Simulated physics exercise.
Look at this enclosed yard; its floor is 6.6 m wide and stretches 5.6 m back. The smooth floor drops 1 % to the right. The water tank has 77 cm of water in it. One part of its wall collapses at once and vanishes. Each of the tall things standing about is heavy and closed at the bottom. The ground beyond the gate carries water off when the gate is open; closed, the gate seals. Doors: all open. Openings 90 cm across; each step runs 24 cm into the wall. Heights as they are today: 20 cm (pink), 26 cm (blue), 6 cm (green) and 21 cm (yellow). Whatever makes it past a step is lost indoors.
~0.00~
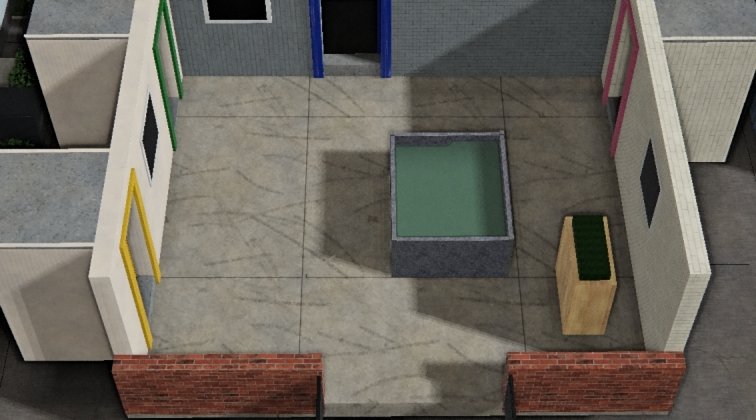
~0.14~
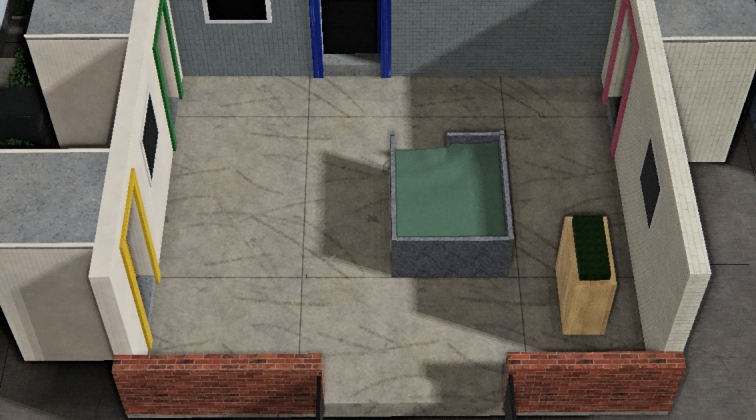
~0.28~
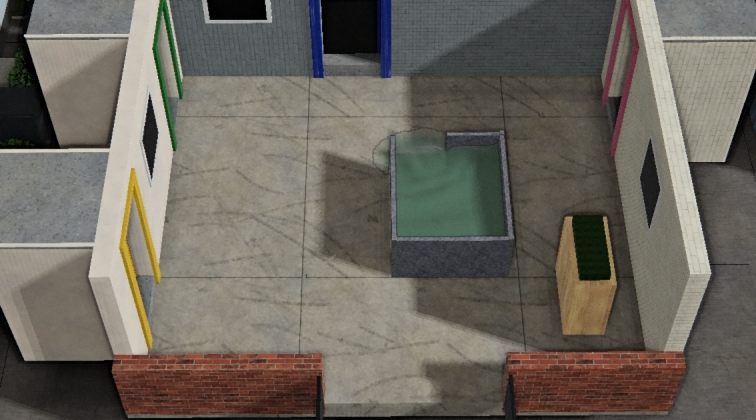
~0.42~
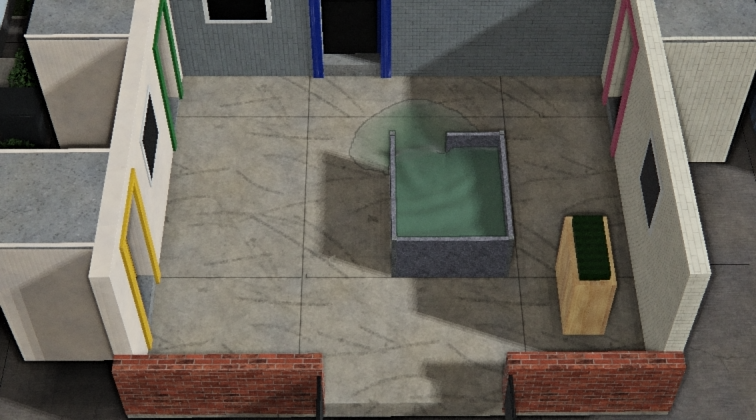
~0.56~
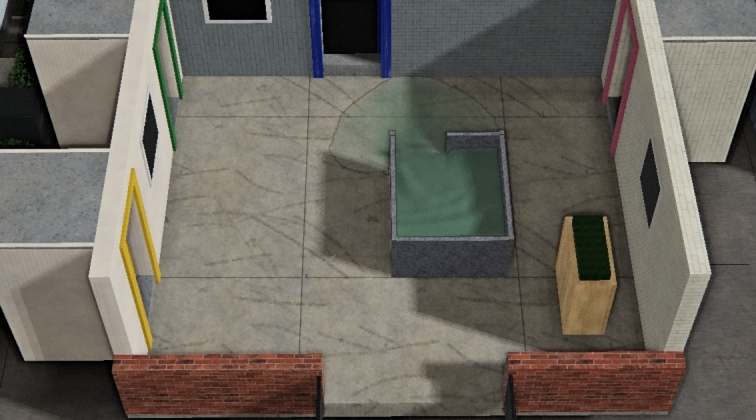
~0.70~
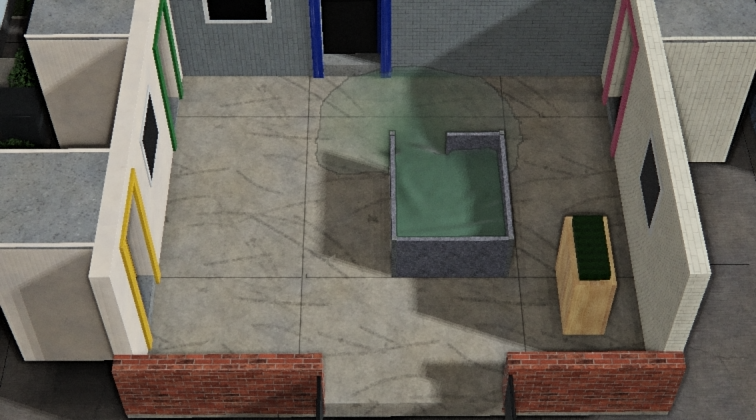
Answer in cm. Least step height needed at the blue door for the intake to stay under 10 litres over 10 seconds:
26.5 cm or so.
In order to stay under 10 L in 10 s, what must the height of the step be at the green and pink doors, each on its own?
Roughly 18 cm for the green door and roughly 16 cm for the pink door.
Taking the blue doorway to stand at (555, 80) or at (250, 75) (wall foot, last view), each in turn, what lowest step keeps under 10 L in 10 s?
You'd want about 14.5 cm there first, then about 9.0 cm.
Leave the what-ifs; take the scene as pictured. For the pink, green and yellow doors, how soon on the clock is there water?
Door pink 2.0 s / door green 2.0 s / door yellow 4.0 s.
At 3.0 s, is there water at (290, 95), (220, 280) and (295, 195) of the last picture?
Status: Submerged / clear / clear.
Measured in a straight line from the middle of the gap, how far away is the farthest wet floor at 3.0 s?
Around 4.2 m out.
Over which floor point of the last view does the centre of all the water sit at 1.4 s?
Look at about (431, 175) in the last view.
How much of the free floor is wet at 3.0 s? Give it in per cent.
I'd say near 35 percent.
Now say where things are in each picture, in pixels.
The first picture shows the water tank at (450, 188) is whole and still, 77 cm deep; the blue door at (351, 30) is dry.
In the second picture, water pours out on the far side and has run 0.3 m, to a hidden place; about 7 cm deep outside, 77 cm at the back.
In the third picture, the gap is on the far side, the front 0.8 m out at (414, 133); the back of the water tank holds 77 cm.
In the fourth picture, water pours out on the far side and has run 1.4 m, to (406, 104); about 7 cm deep outside, 74 cm at the back.
In the fifth picture, water pours out on the far side and has run 2.0 m, to (405, 76); about 5 cm deep outside, 67 cm at the back.
In the sixth picture, the gap is on the far side, the front 2.1 m out at (355, 76); the back of the water tank holds 65 cm; 0.0 m in a straight line remain to the blue door at (351, 30).
After 1.4 s water covers 20 % of the floor, deepest (38 cm) near (412, 76); 30 cm at the blue door, 1 litre in over its 26 cm step.
After 3.0 s water covers 35 % of the floor, deepest (26 cm) near (595, 76); 18 cm at the blue door, 10 litres in over its 26 cm step.
After 10.0 s water covers 95 % of the floor, deepest (10 cm) near (644, 386); 5 cm at the blue door, 10 litres in over its 26 cm step.
At the blue door as built, the water arrived by 0.8 s and peaked near 31 cm at 1.6 s.
With a step of 22.5 cm, 26 litres would have come in within the 10 s; with 30.5 cm, 2 litres. So under 10 litres takes about 26.5 cm.
